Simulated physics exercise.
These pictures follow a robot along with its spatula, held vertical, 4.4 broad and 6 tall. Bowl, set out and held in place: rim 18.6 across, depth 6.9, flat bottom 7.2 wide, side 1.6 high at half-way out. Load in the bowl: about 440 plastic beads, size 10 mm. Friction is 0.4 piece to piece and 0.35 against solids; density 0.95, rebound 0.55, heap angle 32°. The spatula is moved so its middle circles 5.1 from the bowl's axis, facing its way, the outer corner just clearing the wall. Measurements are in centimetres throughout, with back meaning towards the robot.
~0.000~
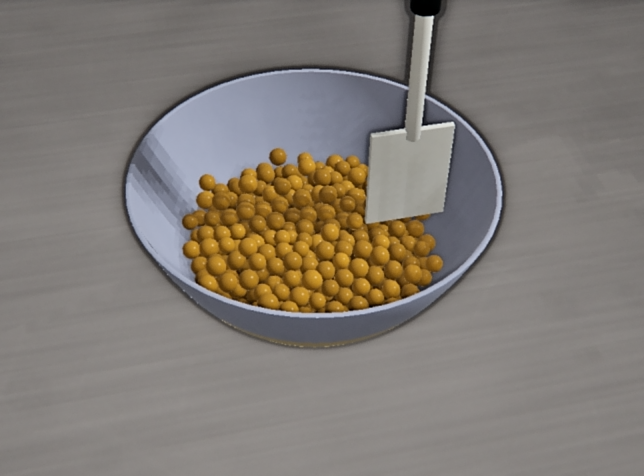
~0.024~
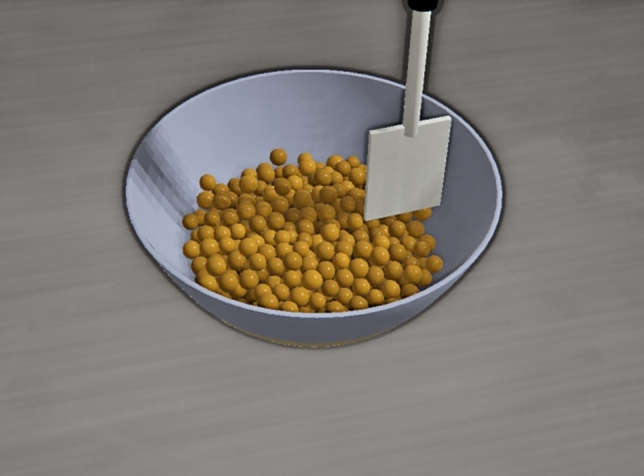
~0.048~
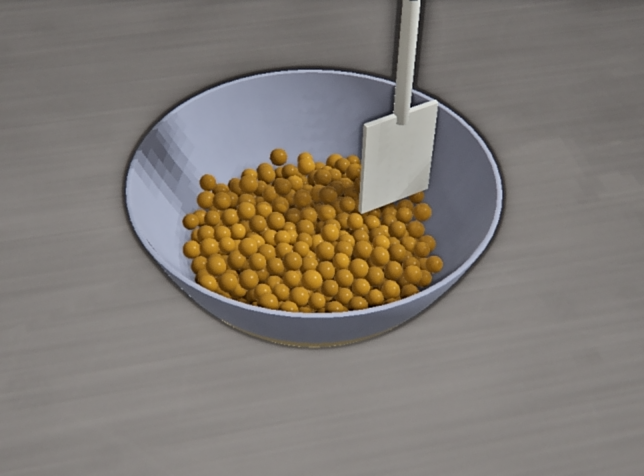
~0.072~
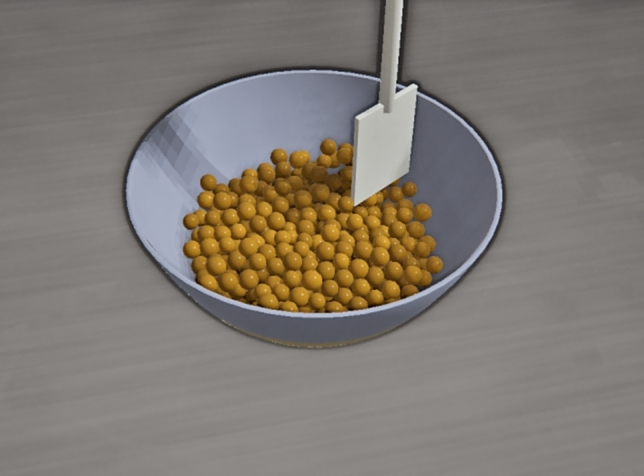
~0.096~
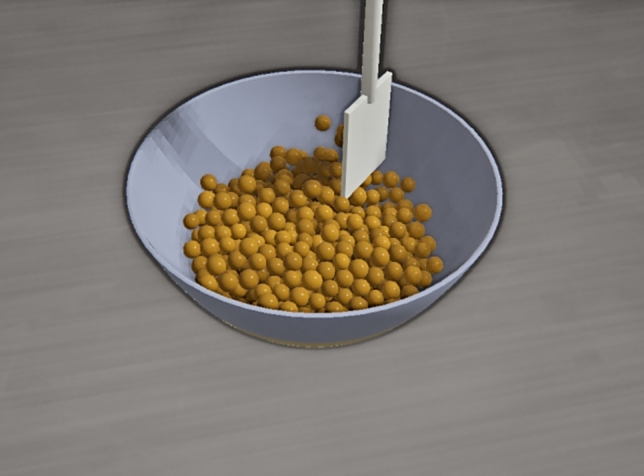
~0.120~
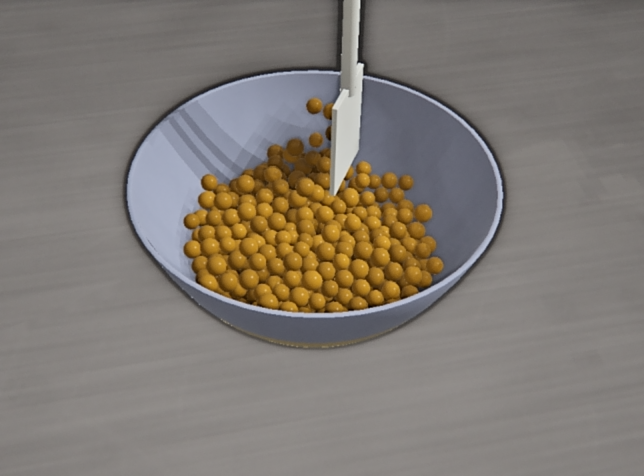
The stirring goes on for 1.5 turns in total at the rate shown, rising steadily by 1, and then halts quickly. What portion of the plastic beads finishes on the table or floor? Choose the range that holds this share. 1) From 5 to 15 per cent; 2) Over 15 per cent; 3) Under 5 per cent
Answer: 3.
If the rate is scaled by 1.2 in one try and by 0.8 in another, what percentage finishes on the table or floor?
0 % and 0 %.
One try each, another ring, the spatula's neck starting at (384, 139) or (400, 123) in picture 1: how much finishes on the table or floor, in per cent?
Around 0 per cent on the first try, around 0 per cent on the second.
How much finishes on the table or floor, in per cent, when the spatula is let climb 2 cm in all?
Roughly 0 per cent.
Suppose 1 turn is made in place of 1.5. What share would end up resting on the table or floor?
Then roughly 0 percent.
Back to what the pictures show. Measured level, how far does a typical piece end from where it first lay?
Something like 0 centimetres, give or take.
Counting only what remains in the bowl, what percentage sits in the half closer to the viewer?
Around 50 per cent of what the bowl keeps.
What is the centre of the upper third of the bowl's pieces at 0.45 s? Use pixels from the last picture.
The upper third is centred close to (313, 277).
After 0.45 s, 246° round, highest piece 8 above the table; 443 in the bowl.
After 0.77 s, 74° round, highest piece 6 above the table; 441 in the bowl, 2 on the table or floor.
After 1.14 s, 180° round, highest piece 6 above the table; 441 in the bowl, 2 on the table or floor.
After 1.84 s, 180° round, highest piece 6 above the table; 441 in the bowl, 2 on the table or floor.
In the end, 441 in the bowl, 2 on the table or floor. That is 0 % on the table or floor.
